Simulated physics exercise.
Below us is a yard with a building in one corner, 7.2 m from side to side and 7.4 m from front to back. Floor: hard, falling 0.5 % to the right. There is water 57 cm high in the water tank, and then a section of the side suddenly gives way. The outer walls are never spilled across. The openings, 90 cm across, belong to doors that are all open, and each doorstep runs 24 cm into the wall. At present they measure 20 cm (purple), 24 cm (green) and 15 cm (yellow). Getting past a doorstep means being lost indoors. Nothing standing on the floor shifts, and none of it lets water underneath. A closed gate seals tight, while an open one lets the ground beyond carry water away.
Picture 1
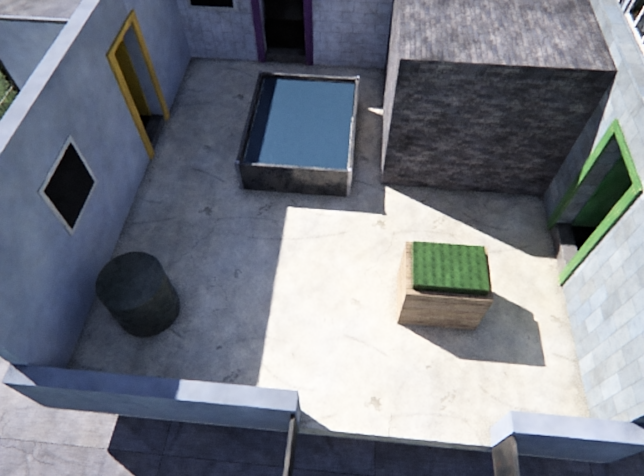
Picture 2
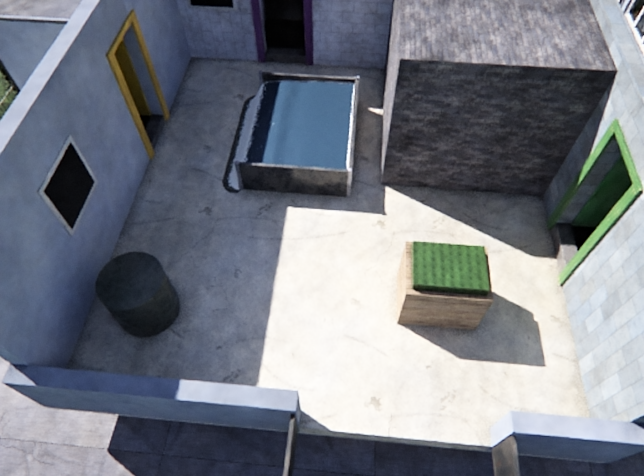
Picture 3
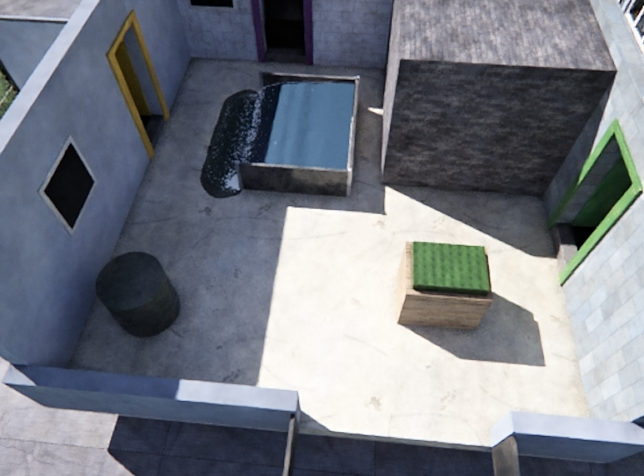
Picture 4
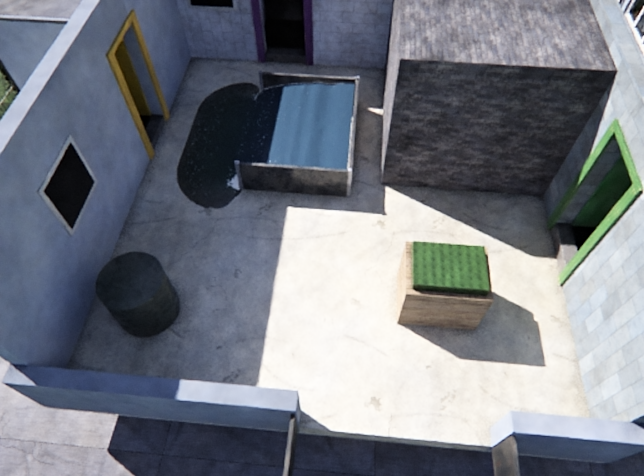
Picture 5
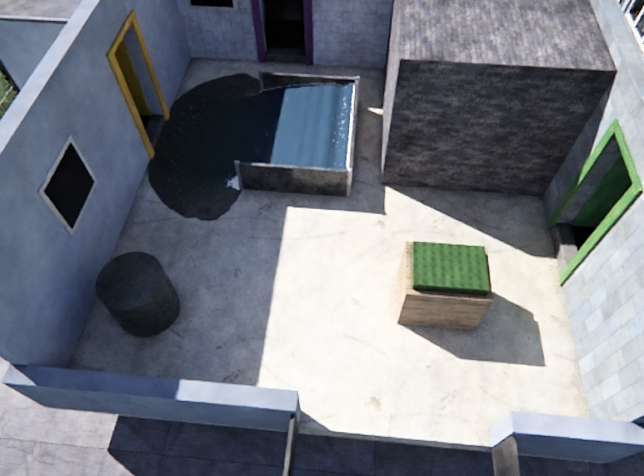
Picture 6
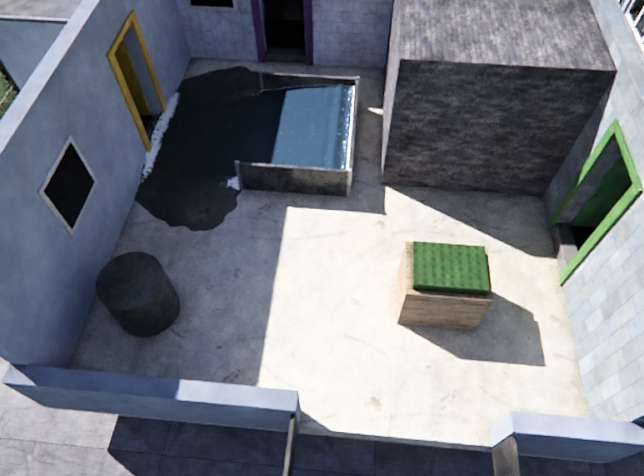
A walled yard with a pale concrete floor, partly in shadow, is seen from high above by a camera that stays still. A rectangular tank of blue water stands near the back beside a dark block-walled structure, with a yellow-framed doorway at left, a green one at right, a dark cylinder and a green-topped box. Water pours from the tank's left side, spreads as a widening dark pool, and reaches the yellow doorway.
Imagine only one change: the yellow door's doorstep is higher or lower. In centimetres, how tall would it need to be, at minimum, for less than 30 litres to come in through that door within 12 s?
About 32 cm.
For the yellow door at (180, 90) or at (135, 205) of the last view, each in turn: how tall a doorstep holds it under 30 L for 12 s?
You'd want about 21 cm there first, then about 14.5 cm.
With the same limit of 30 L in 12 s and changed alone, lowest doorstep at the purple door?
Purple: Roughly 6.0 cm.
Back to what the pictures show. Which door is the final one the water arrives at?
That'd be the green one.
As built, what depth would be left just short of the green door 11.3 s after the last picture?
About 5.5 centimetres deep.
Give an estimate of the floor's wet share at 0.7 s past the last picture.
The wet part is about 20 per cent.
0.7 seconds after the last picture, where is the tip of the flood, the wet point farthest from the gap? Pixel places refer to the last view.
Near pixel (110, 263).
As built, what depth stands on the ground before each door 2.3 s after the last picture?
Depths in cm: Purple 7, green 0, yellow 23.
Then, 0.7 s after the last picture water covers 20 % of the floor, deepest (40 cm) near (160, 136); 39 cm at the yellow door, 81 litres in over its 15 cm doorstep.
Then, 2.3 s after the last picture water covers 40 % of the floor, deepest (30 cm) near (190, 62); 23 cm at the yellow door, 252 litres in over its 15 cm doorstep.
Then, 11.3 s after the last picture water covers 95 % of the floor, deepest (8 cm) near (538, 216); 6 cm at the yellow door, 266 litres in over its 15 cm doorstep.
At the yellow door as built, the water peaked near 39 cm, 0.7 s after the last picture.
With a doorstep of 27.5 cm, 67 litres would have come in within the 12 s; with 37 cm, 6 litres. So under 30 litres takes about 32 cm.
